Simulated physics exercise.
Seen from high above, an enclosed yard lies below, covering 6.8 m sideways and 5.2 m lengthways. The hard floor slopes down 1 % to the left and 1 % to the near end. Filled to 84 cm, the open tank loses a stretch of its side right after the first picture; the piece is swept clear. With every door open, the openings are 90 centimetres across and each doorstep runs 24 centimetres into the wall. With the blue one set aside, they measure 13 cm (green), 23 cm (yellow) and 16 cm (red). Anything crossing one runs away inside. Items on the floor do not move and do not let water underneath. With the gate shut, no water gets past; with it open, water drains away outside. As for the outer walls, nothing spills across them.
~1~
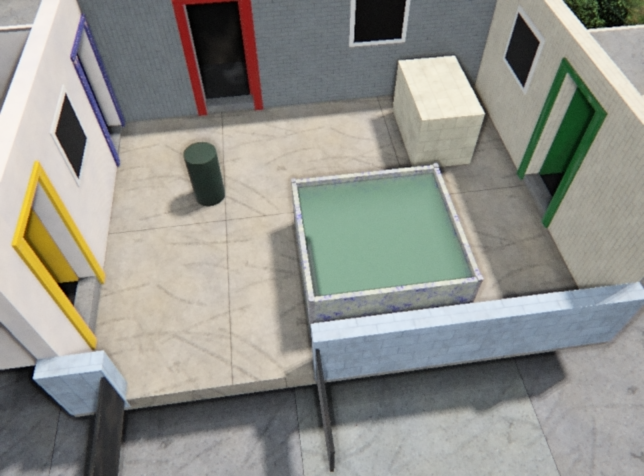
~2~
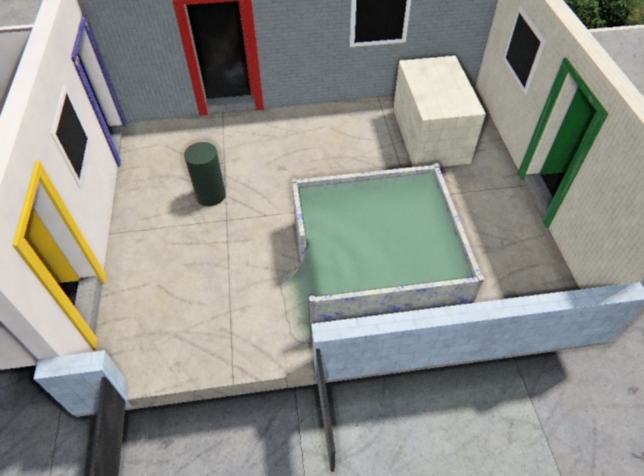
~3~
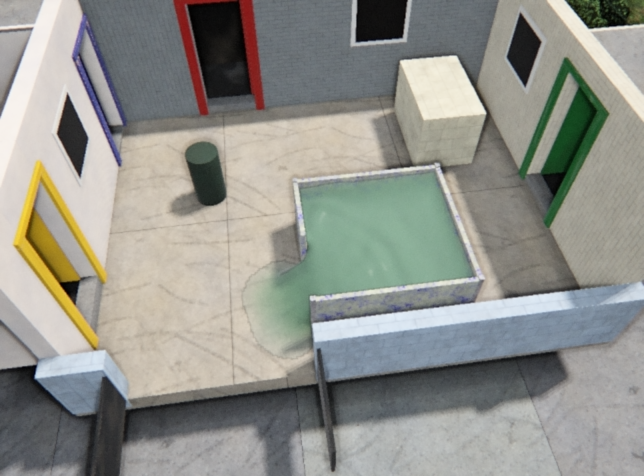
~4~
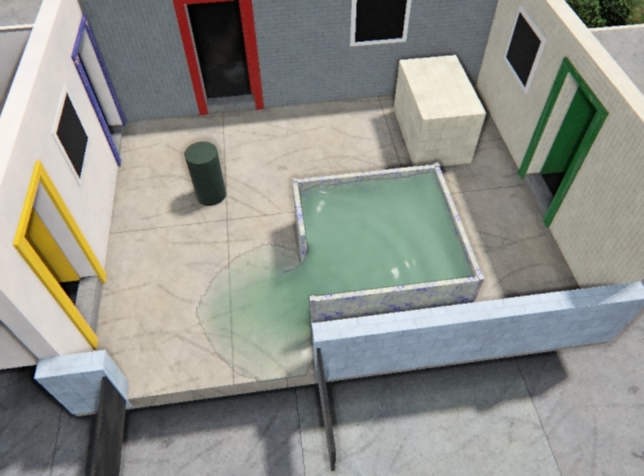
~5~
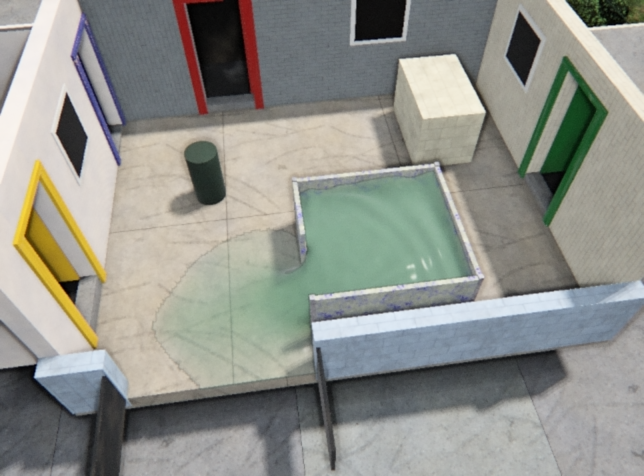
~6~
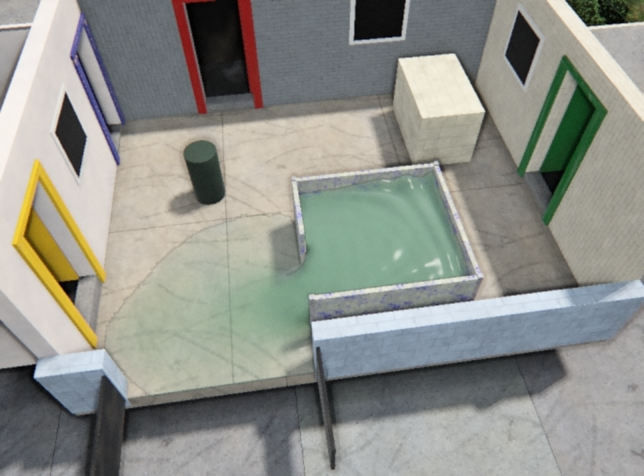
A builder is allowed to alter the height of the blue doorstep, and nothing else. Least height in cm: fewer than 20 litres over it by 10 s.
Approx. 14.5 cm.
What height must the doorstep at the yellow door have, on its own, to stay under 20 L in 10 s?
At yellow, roughly 32 cm.
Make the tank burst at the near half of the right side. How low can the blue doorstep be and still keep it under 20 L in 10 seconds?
In that case about 14.5 cm.
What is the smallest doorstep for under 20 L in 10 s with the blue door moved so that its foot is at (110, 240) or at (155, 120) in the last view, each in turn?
16 and 17 cm.
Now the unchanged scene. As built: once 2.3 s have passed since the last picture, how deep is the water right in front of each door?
Lab note, cm: Red 0; yellow 28; green 0; blue 8.
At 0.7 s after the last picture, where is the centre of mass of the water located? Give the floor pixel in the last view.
Centre estimate: (323, 278) px, approximately.
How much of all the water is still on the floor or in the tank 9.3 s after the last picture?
Roughly 52 per cent of the water.
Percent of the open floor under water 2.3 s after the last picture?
Around 35 per cent of the free floor.
Then, 0.7 s after the last picture water covers 25 % of the floor, deepest (47 cm) near (90, 385); it has not reached the blue door.
Then, 2.3 s after the last picture water covers 35 % of the floor, deepest (29 cm) near (90, 385); 8 cm at the blue door, 0 litres in over its 7 cm doorstep.
Then, 9.3 s after the last picture water covers 85 % of the floor, deepest (10 cm) near (90, 385); 9 cm at the blue door, 118 litres in over its 7 cm doorstep.
At the blue door as built, the water peaked near 16 cm, 5.5 s after the last picture.
With a doorstep of 13 cm, 32 litres would have come in within the 10 s; with 17.5 cm, 7 litres. So under 20 litres takes about 14.5 cm.
